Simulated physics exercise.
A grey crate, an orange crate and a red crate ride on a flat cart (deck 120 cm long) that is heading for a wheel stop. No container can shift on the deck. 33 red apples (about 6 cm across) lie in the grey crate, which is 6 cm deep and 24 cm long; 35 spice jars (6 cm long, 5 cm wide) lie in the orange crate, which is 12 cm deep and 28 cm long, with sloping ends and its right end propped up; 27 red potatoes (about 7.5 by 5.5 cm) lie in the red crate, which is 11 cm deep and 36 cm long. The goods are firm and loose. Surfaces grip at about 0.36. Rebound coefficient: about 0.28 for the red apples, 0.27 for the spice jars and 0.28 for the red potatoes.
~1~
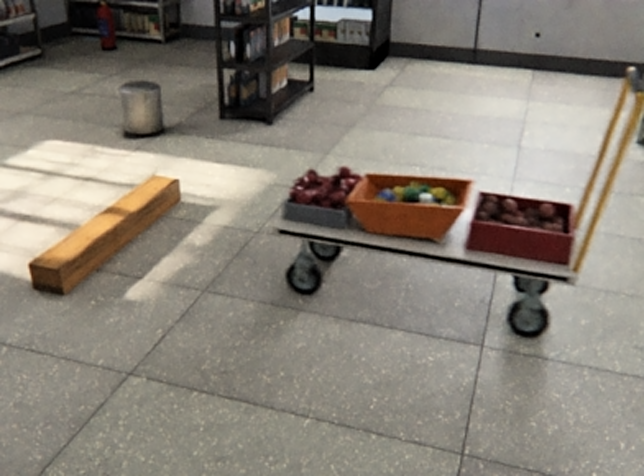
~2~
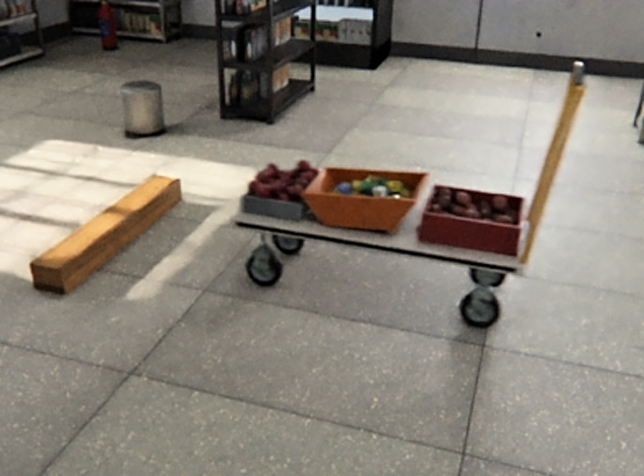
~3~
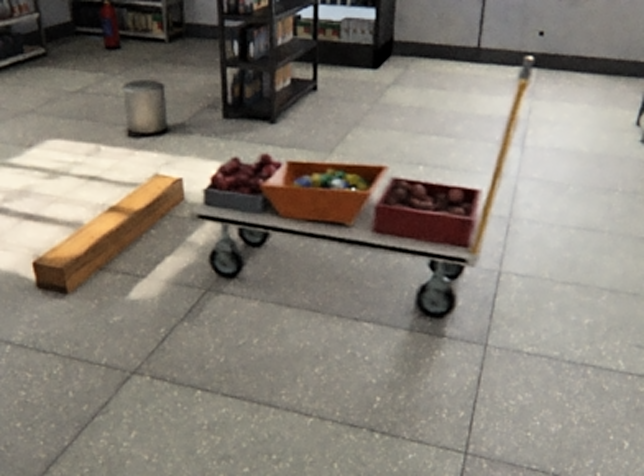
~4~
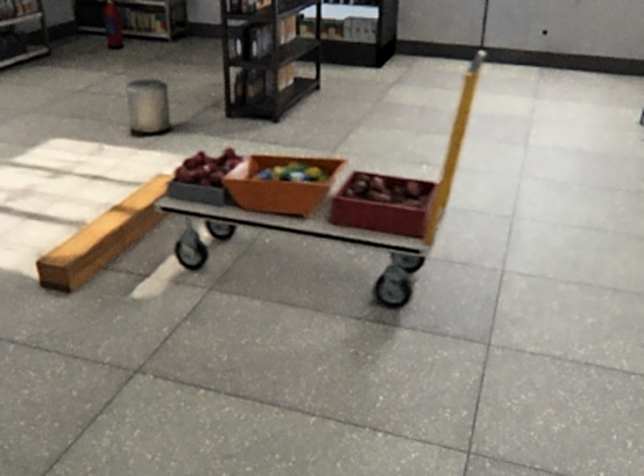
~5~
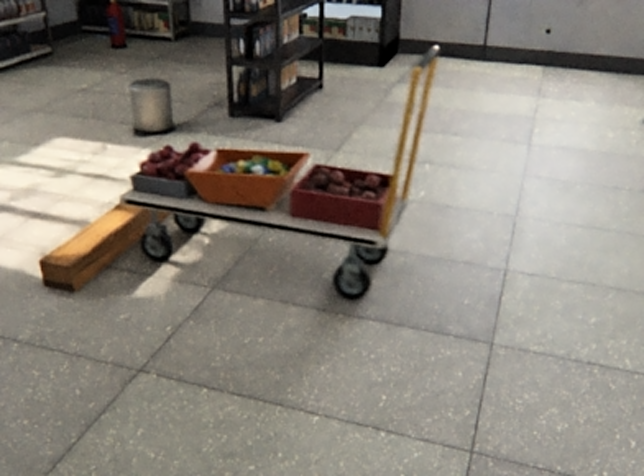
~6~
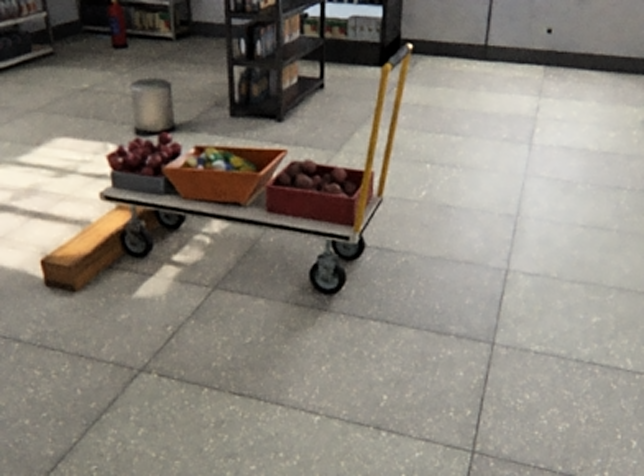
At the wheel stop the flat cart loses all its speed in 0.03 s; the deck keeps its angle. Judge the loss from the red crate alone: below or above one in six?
Less than a sixth of the red potatoes leave the red crate.
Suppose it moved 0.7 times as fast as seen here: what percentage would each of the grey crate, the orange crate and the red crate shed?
In that case grey crate 50, orange crate 20, red crate 0 per cent.
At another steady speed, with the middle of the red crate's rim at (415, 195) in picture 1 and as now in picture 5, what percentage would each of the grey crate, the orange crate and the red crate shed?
Then grey crate 30, orange crate 0, red crate 0 per cent.
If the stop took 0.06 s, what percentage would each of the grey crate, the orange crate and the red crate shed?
In that case grey crate 50, orange crate 40, red crate 0 per cent.
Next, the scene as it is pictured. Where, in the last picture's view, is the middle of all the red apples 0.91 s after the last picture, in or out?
Around (55, 214).
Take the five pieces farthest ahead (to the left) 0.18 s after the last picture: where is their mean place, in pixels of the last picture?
Around (47, 162).
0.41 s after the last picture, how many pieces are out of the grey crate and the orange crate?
About: Grey crate 16, orange crate 12.
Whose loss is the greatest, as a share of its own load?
The grey crate.
Then, 0.06 s after the last picture, 11 of 33 out of the grey crate, 0 of 35 out of the orange crate and 0 of 27 out of the red crate.
Then, 0.18 s after the last picture, 15 of 33 out of the grey crate, 9 of 35 out of the orange crate and 1 of 27 out of the red crate.
Then, 0.41 s after the last picture, 17 of 33 out of the grey crate, 13 of 35 out of the orange crate and 2 of 27 out of the red crate.
Final count (0.91 s after the last picture), 17 of 33 out of the grey crate, 13 of 35 out of the orange crate and 2 of 27 out of the red crate. Asked share, 2 of 27, 7 per cent.
